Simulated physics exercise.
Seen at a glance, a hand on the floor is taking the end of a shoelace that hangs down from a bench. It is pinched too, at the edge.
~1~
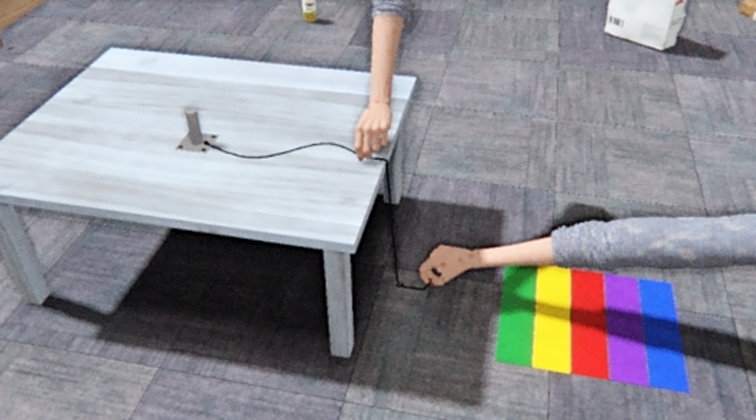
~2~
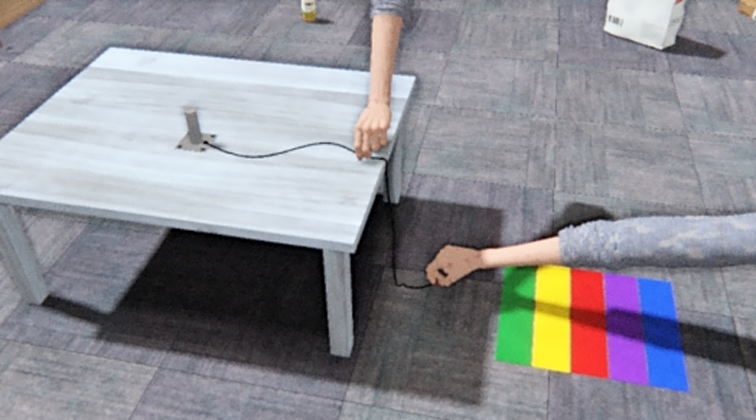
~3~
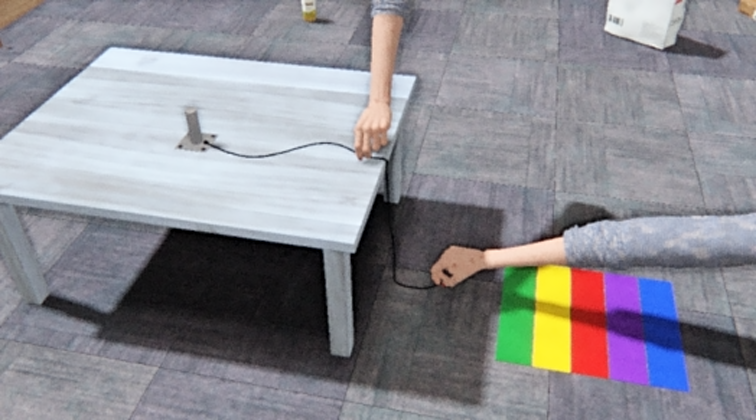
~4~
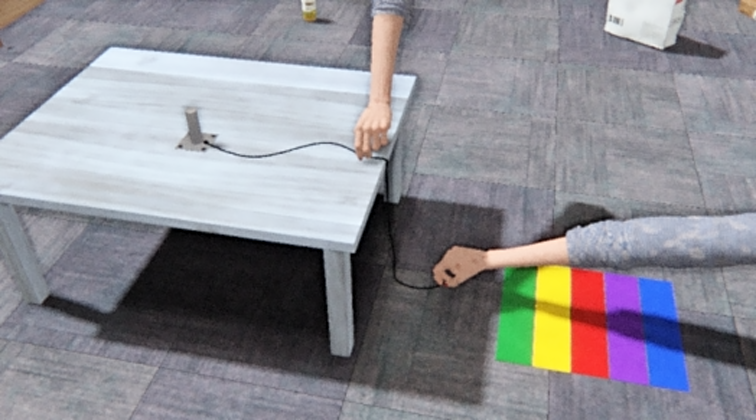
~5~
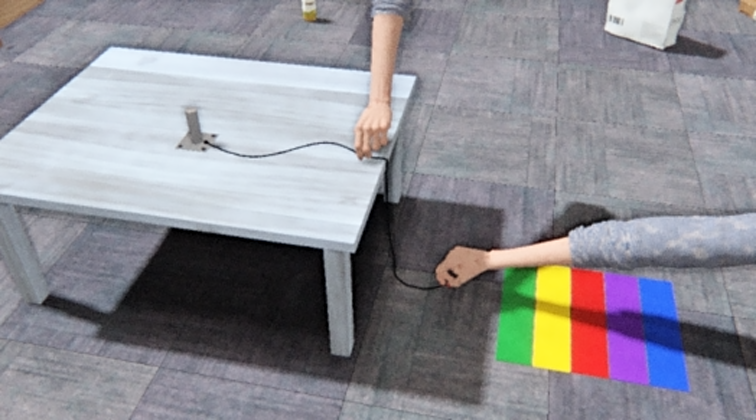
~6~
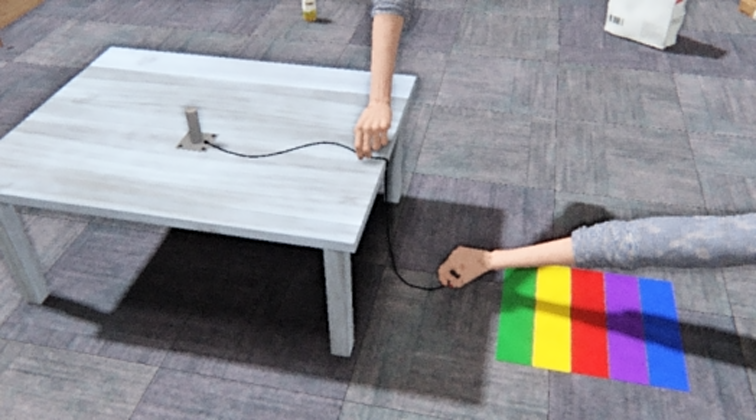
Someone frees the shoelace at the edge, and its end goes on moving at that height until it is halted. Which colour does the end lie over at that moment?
It lies over yellow.
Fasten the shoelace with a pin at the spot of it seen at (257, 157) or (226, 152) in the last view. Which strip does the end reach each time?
One after the other: Yellow, then yellow.
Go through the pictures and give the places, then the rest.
End (430, 281); green (515, 343); yellow (552, 349); red (590, 355); purple (628, 361); blue (667, 368), in the first picture.
End (437, 282); shoelace through (227, 153) (291, 150) (348, 149) (387, 182) (394, 233) (395, 278), in the second picture.
End (441, 282), in the third picture.
End (444, 283); shoelace through (228, 152) (291, 150) (348, 148) (387, 181) (390, 233) (395, 278), in the fourth picture.
End (446, 283), in the fifth picture.
End (449, 283); shoelace through (228, 152) (292, 150) (348, 148) (386, 181) (388, 232) (401, 278), in the sixth picture.
Soon after, end near (482, 288); short of the strips.
After that, end near (527, 295); over green.
At the stop, end near (554, 299); over yellow. It halts on the yellow strip.
